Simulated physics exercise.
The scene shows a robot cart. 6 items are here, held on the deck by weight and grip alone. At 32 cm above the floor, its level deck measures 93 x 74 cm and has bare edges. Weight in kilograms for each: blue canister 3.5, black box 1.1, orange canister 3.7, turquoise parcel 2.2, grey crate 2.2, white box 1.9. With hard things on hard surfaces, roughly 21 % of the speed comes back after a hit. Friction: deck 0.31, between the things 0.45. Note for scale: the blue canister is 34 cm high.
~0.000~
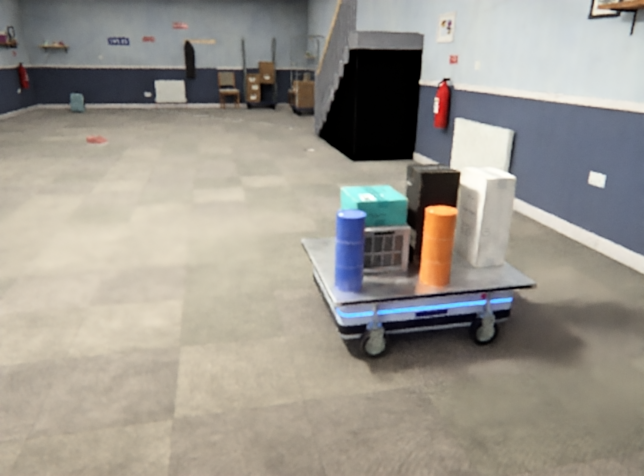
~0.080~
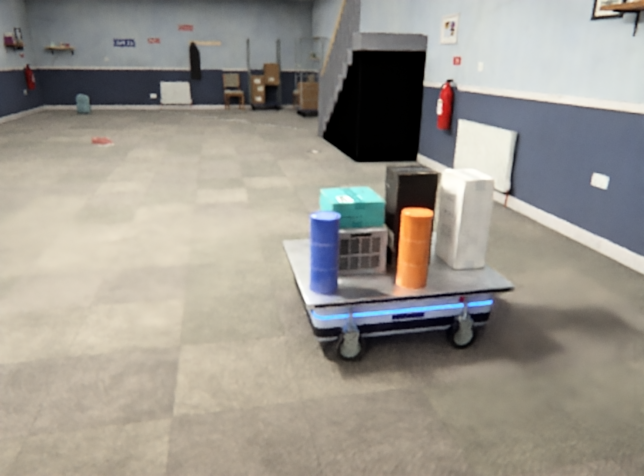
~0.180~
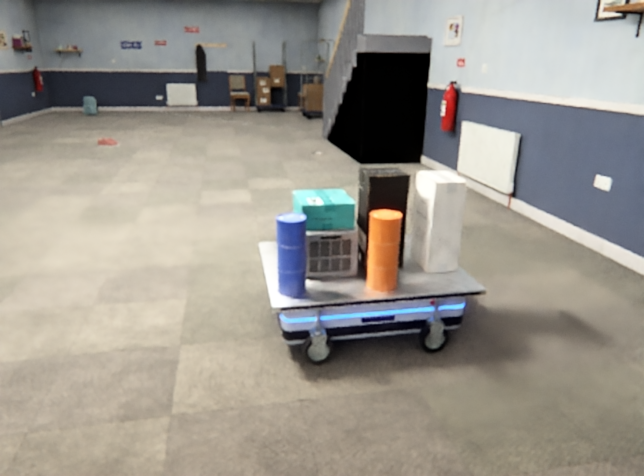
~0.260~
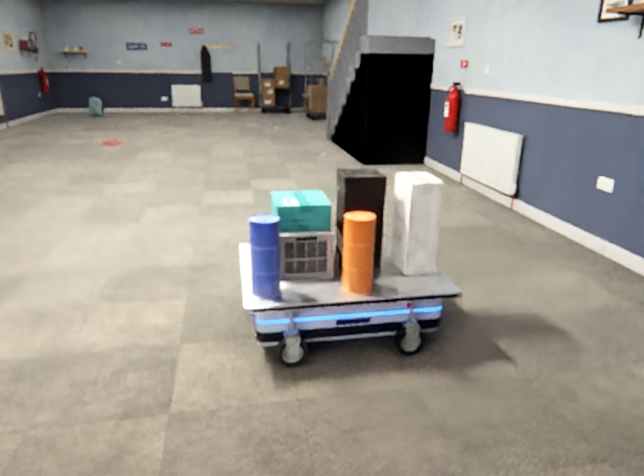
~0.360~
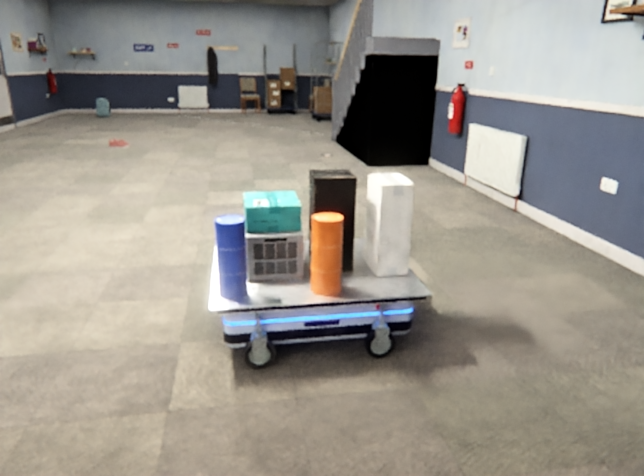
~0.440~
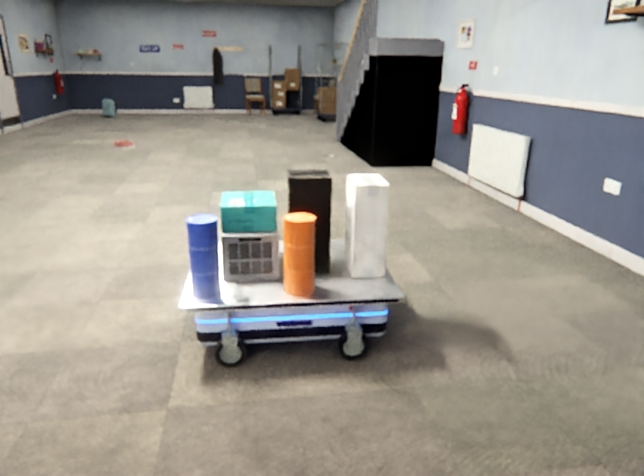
A low cart carrying two canisters, a crate with a turquoise parcel on top, and black and white boxes rolled steadily leftward across a large room's grey floor, its load staying in place.
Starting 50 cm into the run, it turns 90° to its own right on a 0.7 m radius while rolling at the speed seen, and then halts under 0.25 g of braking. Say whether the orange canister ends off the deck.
The orange canister falls off.
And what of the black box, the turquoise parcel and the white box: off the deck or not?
Black box: Stays in bounds; turquoise parcel: Goes out of bounds; white box: Stays in bounds.
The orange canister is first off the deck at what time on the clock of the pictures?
0.8 s, roughly.
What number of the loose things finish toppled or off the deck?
I get 4.
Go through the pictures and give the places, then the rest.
The first frame shows cart 0 cm along; orange canister (438, 246); blue canister (350, 251).
The second frame shows cart 11 cm along; turquoise parcel (351, 207); grey crate (350, 240).
The third frame shows cart 25 cm along; white box (437, 221); blue canister (292, 255).
The fourth frame shows cart 36 cm along; black box (359, 220); turquoise parcel (300, 210).
The fifth frame shows cart 50 cm along; grey crate (273, 245); white box (388, 224).
The sixth frame shows cart 62 cm along; orange canister (299, 254); blue canister (204, 257).
Around 0.94 s, cart 132 cm along, turned 55°; blue canister and orange canister now off the deck; turquoise parcel shifted 29 cm; grey crate shifted 25 cm.
Around 1.44 s, cart 201 cm along, turned 90°; turquoise parcel and grey crate now off the deck; black box shifted 8 cm; white box shifted 4 cm.
Finally (2.4 s), off the deck, blue canister, orange canister, turquoise parcel and grey crate; the other 2 still in place (within 10 cm).
